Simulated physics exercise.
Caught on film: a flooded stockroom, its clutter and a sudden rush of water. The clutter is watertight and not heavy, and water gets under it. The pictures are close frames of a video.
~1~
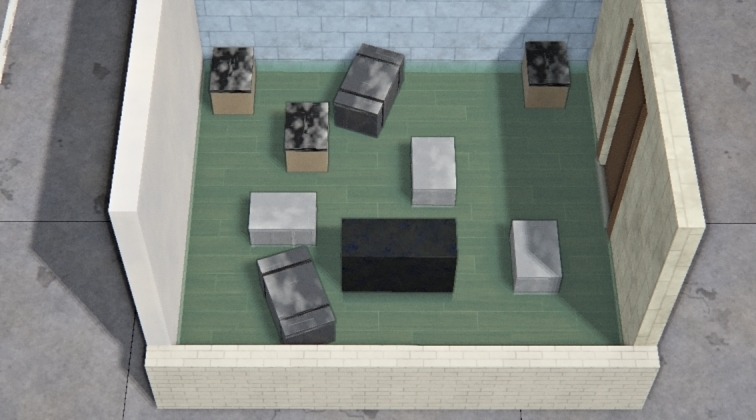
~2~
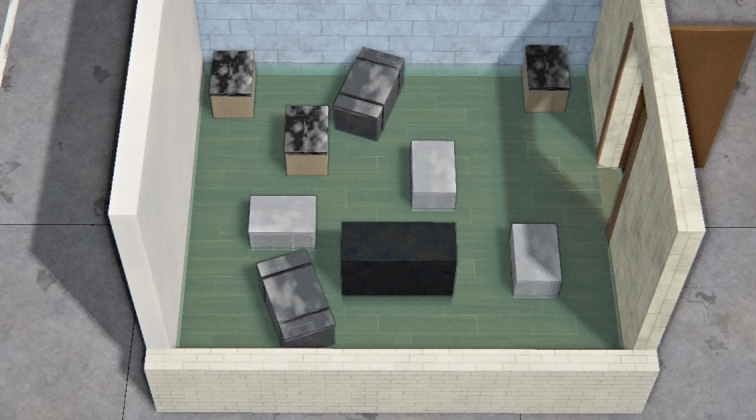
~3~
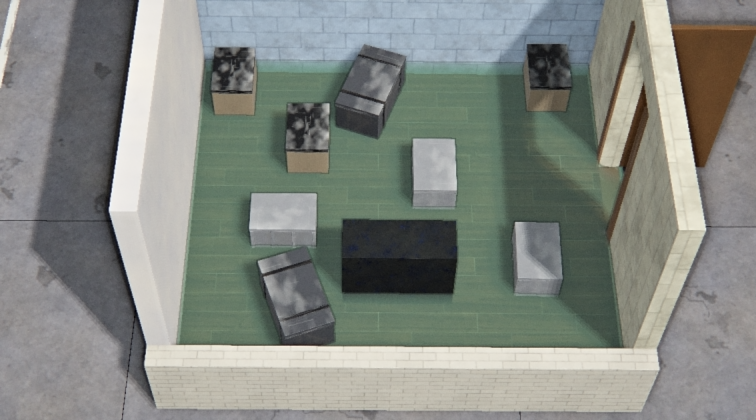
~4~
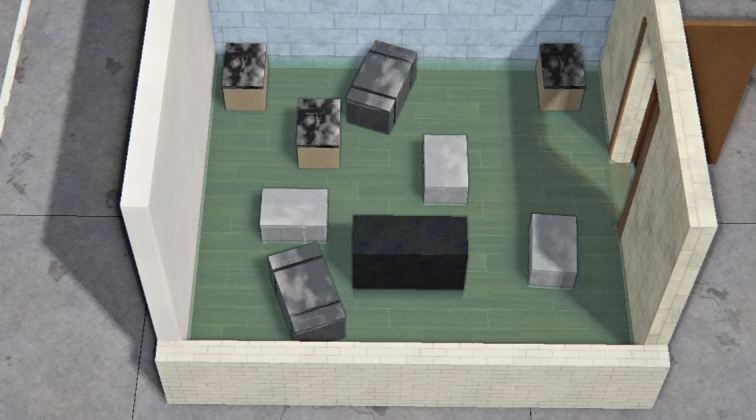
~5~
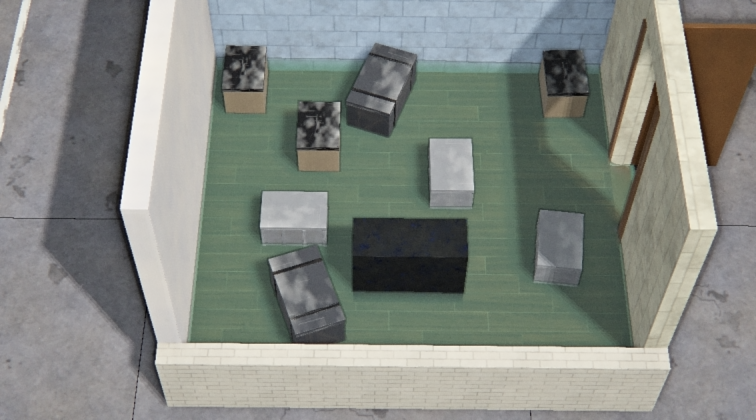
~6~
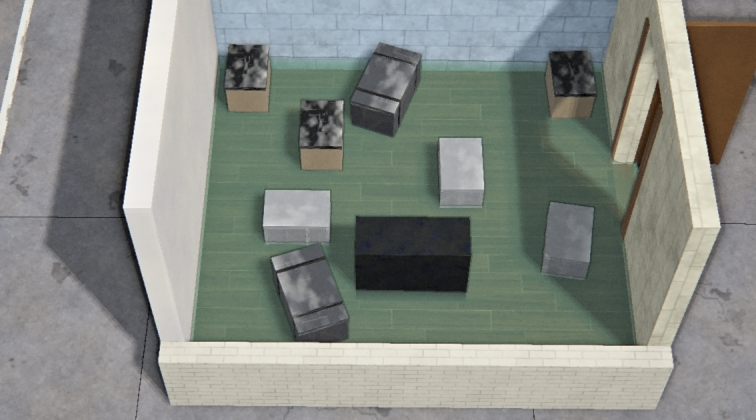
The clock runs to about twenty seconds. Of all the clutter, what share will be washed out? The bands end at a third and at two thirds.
Share: Between one and two thirds.
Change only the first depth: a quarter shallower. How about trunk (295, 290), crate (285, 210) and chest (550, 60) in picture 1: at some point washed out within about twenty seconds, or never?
One after the other: Left behind, still in, washed out.
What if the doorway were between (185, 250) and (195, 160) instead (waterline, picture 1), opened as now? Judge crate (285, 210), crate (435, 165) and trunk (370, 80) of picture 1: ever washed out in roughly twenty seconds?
As listed: Gone, kept in, left behind.
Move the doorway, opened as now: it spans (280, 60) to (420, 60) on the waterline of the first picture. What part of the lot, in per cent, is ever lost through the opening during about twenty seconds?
Close to 90 %.
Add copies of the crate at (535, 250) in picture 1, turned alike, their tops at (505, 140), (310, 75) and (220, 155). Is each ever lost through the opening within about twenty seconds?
As listed: Gone, still in, no.
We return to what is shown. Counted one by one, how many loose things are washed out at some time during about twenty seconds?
That makes 3.
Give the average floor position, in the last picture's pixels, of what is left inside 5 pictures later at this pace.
At about (422, 179).
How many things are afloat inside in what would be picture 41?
It comes to 5.
A moment on, 0 of 8 are out; 8 afloat.
Next, 3 of 8 are out; 5 afloat.
Later, 3 of 8 are out; 5 afloat.
In the end, 3 of 8 are out; 5 afloat.
